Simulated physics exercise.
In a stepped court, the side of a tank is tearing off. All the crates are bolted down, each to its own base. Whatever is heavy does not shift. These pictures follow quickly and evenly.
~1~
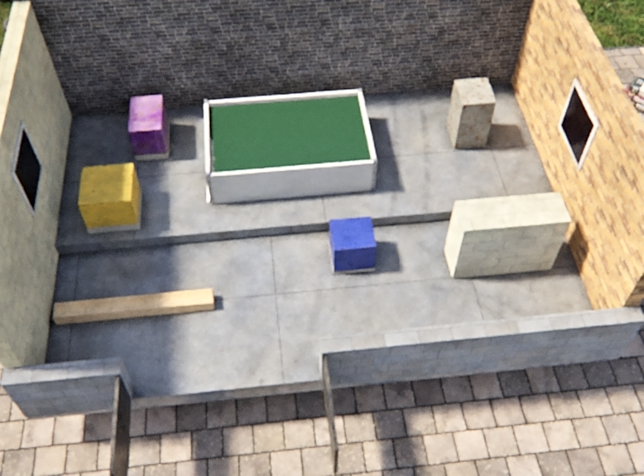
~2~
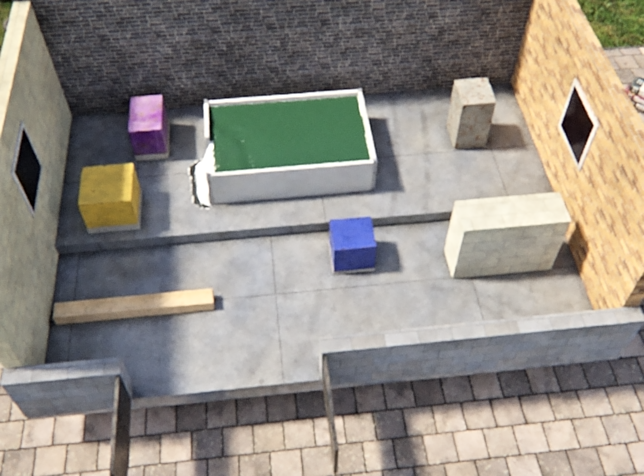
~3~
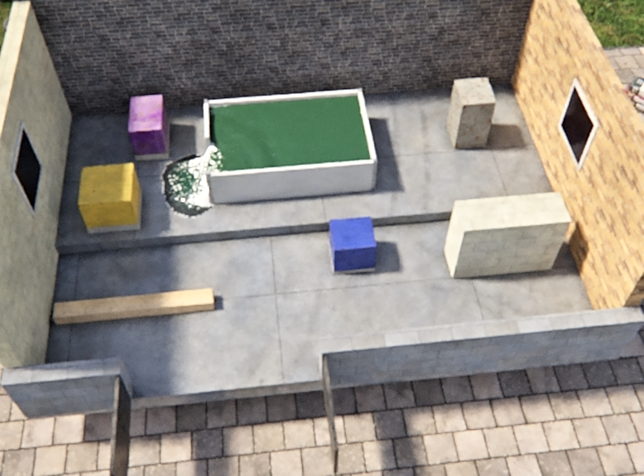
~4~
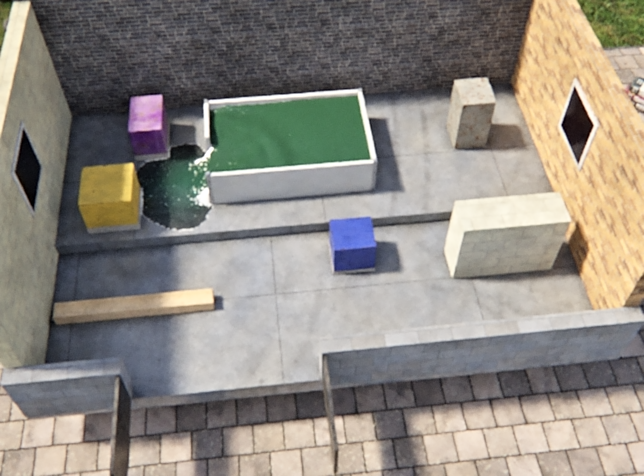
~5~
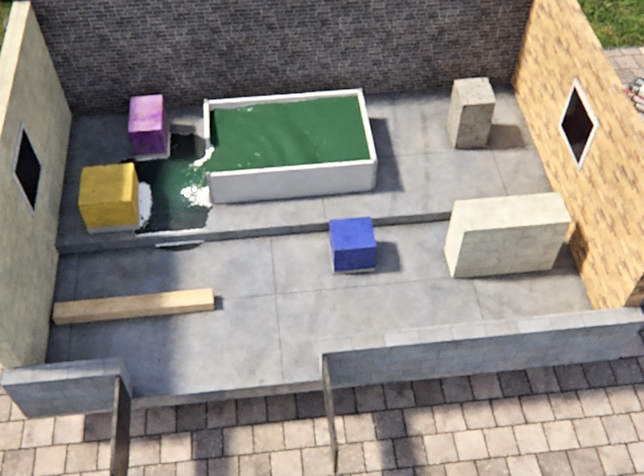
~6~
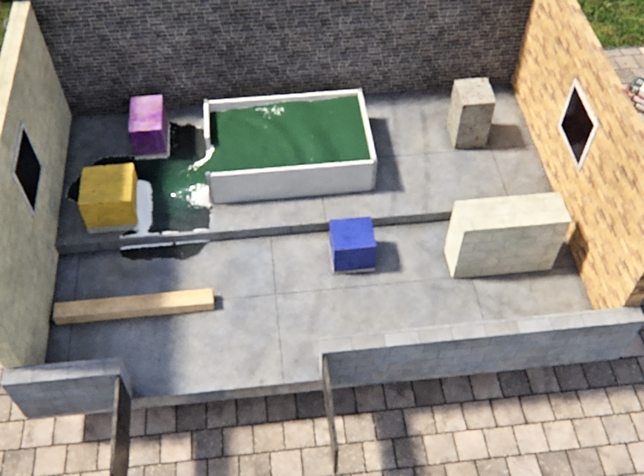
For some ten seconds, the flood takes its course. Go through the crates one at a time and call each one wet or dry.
The blue crate is wet. The purple crate is wet. The yellow crate is wet.
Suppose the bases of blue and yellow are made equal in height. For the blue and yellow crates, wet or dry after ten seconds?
In short: Blue is reached; yellow is reached.
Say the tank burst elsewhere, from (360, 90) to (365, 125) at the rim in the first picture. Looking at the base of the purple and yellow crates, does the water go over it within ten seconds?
As I see it, the purple crate is not reached, and the yellow crate is not reached.
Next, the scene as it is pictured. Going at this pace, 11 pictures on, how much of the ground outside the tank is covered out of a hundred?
That works out at 25 %.
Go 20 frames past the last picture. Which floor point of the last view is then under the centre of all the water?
Near (214, 183) in the last view.
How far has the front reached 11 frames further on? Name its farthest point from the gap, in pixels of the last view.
(47, 357).
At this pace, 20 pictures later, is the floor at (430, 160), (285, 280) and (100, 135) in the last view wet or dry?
In that order: No water, wet, awash.
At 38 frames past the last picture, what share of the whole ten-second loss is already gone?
My figure is about 35 in a hundred.
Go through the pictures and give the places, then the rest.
Still water in the open tank at (288, 134), in the first frame.
Water pours out at (212, 173) and has run to (196, 166), in the second frame.
The front is at (170, 171), out from the gap at (213, 175), in the third frame.
The front is at a hidden place, out from the gap at (213, 175), in the fourth frame.
Water pours out at (213, 175) and has run to a hidden place, in the fifth frame.
The front is at (74, 190), out from the gap at (213, 175), in the sixth frame.
A moment on, water covers 15 % of the floor; the blue crate not reached, the purple crate water round its plinth, the yellow crate water round its plinth.
Next, water covers 25 % of the floor; the blue crate not reached, the purple crate water round its plinth, the yellow crate water round its plinth.
Then, water covers 40 % of the floor; the blue crate water round its plinth, the purple crate water round its plinth, the yellow crate water round its plinth.
Later, water covers 70 % of the floor; the blue crate water round its plinth, the purple crate water round its plinth, the yellow crate water round its plinth.
In the end, water covers 85 % of the floor; the blue crate was topped, the purple crate was topped, the yellow crate was topped.
